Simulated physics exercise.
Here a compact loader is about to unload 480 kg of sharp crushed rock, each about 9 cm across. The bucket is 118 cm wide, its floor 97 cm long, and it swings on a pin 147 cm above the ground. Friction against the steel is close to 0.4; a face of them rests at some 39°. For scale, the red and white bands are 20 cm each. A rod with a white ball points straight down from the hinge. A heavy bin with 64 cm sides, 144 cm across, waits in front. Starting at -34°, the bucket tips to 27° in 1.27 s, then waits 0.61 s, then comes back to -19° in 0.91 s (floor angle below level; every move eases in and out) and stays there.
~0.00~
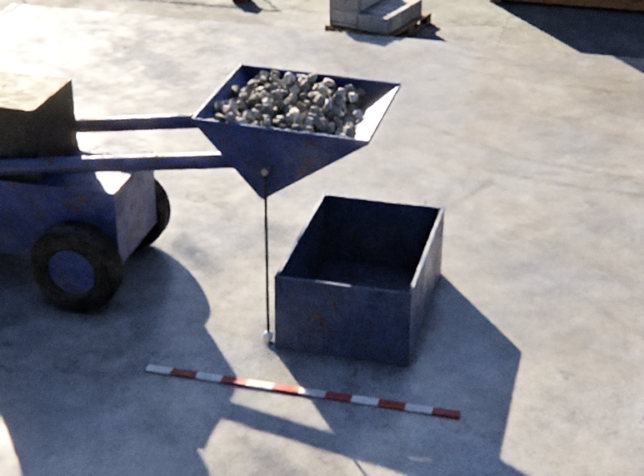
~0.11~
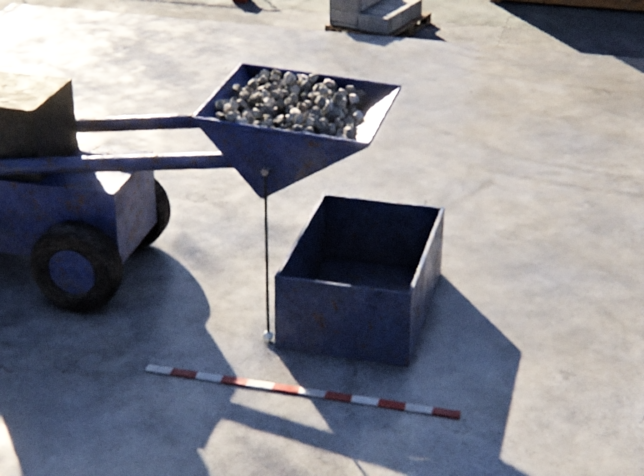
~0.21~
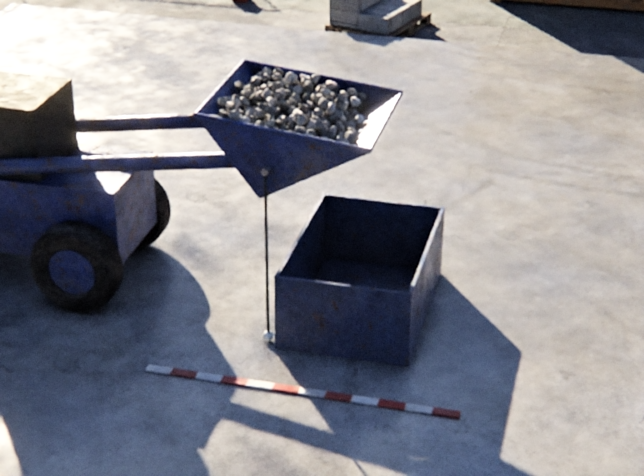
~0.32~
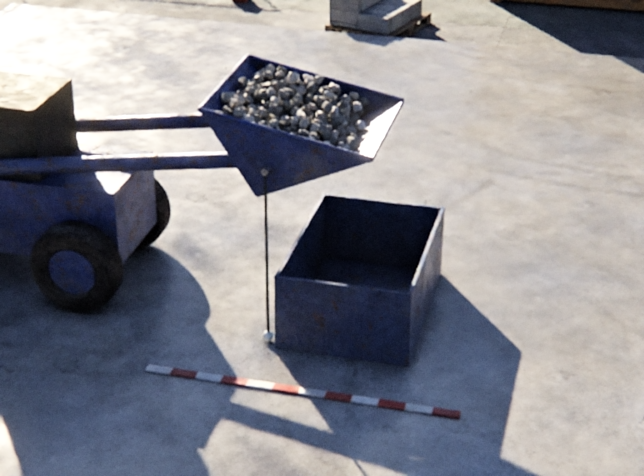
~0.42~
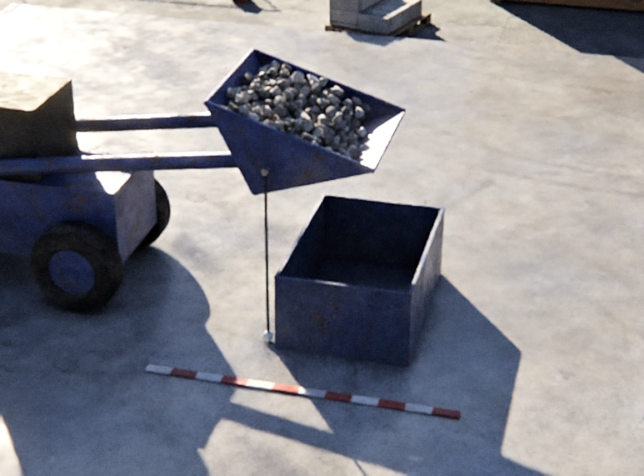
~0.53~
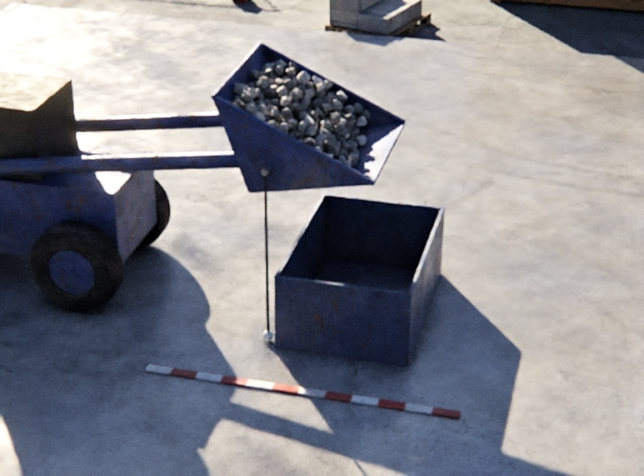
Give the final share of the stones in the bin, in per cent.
Roughly 60 per cent ends in the bin.
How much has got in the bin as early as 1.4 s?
About 5 per cent by then.
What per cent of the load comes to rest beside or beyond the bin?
Some 10 per cent of the load.
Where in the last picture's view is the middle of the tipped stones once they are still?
Near (399, 302).
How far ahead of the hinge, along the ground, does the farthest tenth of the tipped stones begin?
Roughly 150 cm ahead of it.
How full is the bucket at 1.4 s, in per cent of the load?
About 95 per cent.
After 0.9 s the floor is at 17°; 100 % in the bucket; the foremost stones are at (358, 181).
After 1.4 s the floor is at 27°; 93 % in the bucket, 7 % in the bin; the foremost stones are at (391, 282).
After 3.2 s the floor is at -19°; 30 % in the bucket, 59 % in the bin, 11 % beside or beyond the bin; the foremost stones are at (524, 345).
After 6.1 s the floor is at -19°; 30 % in the bucket, 59 % in the bin, 11 % beside or beyond the bin; the foremost stones are at (527, 346).
